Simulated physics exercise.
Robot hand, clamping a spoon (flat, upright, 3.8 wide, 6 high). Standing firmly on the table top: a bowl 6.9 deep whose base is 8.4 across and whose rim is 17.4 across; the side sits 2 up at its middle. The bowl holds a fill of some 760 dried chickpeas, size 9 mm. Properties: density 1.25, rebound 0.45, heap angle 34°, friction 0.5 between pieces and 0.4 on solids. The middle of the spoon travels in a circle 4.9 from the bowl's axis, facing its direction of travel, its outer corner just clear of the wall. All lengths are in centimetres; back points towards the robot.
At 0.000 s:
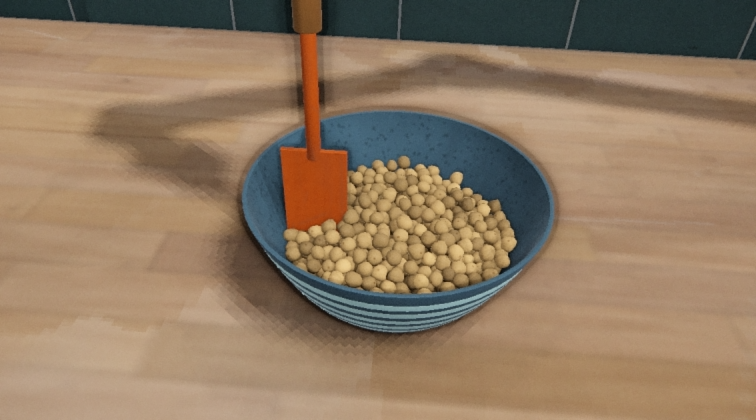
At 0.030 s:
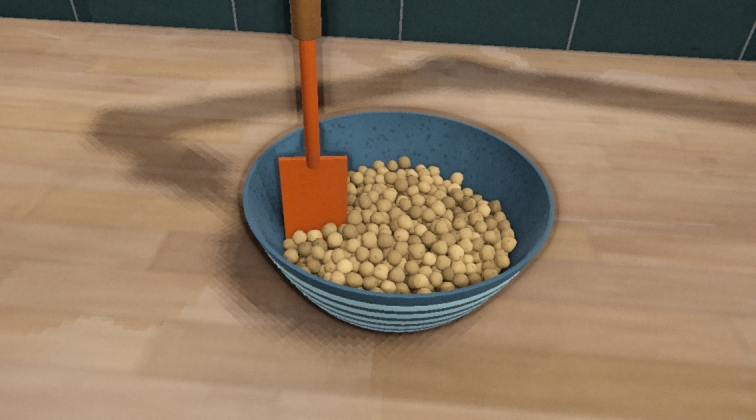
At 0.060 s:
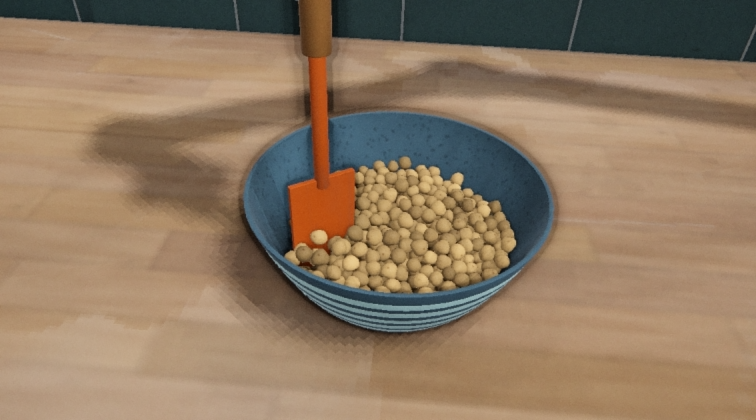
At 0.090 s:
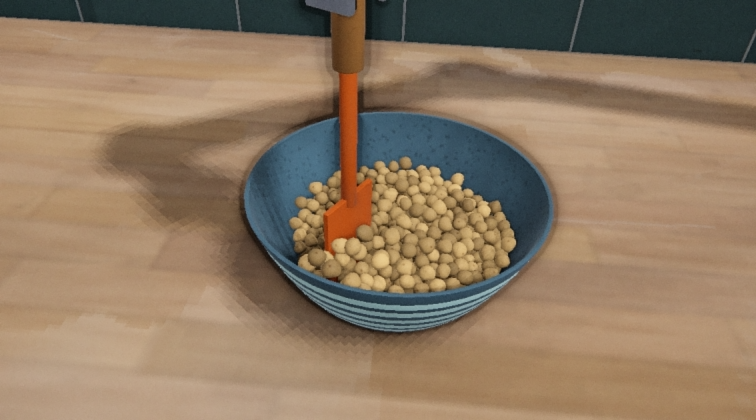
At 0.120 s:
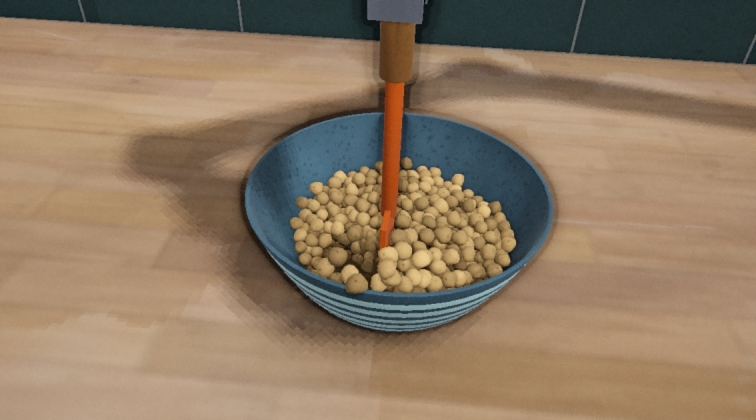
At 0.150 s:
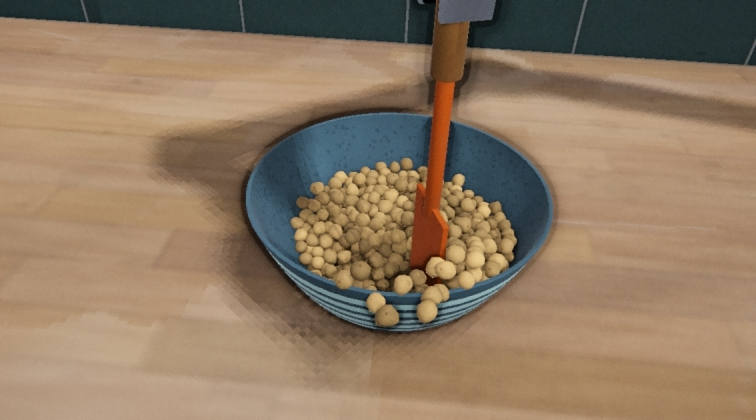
An orange spatula-like spoon with a wooden handle, held upright by a robot hand, starts at the left side of a blue bowl of chickpeas. It sweeps along the near side toward the right, turning edge-on and then angling again, pushing chickpeas until a few tumble over the front rim.
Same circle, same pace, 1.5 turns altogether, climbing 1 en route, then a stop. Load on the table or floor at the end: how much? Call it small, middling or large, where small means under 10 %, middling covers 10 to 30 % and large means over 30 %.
I would call it middling.
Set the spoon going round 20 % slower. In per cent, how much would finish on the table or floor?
It would come to around 15 percent.
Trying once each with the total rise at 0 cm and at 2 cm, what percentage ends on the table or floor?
I'd say some 30 per cent, and some 10 per cent.
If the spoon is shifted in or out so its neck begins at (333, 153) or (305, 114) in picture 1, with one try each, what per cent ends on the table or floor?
About 25 and 10 per cent.
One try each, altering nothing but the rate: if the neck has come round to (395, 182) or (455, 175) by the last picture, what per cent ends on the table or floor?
First try: About 15 %; second try: About 20 %.
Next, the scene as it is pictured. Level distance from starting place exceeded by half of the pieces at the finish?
1 cm.
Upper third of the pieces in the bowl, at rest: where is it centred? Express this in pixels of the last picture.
Near (412, 228).
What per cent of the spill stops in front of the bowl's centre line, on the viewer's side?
Around 40 %.
By 0.34 s, 276° round, highest piece 10 above the table; 682 in the bowl, 25 on the table or floor, 54 in flight or on the tool.
By 0.53 s, 81° round, highest piece 8 above the table; 627 in the bowl, 115 on the table or floor, 19 in flight or on the tool.
By 0.82 s, 180° round, highest piece 7 above the table; 607 in the bowl, 154 on the table or floor.
By 1.52 s, 180° round, highest piece 6 above the table; 607 in the bowl, 154 on the table or floor.
Final count, 607 in the bowl, 154 on the table or floor. That is 20 % on the table or floor.
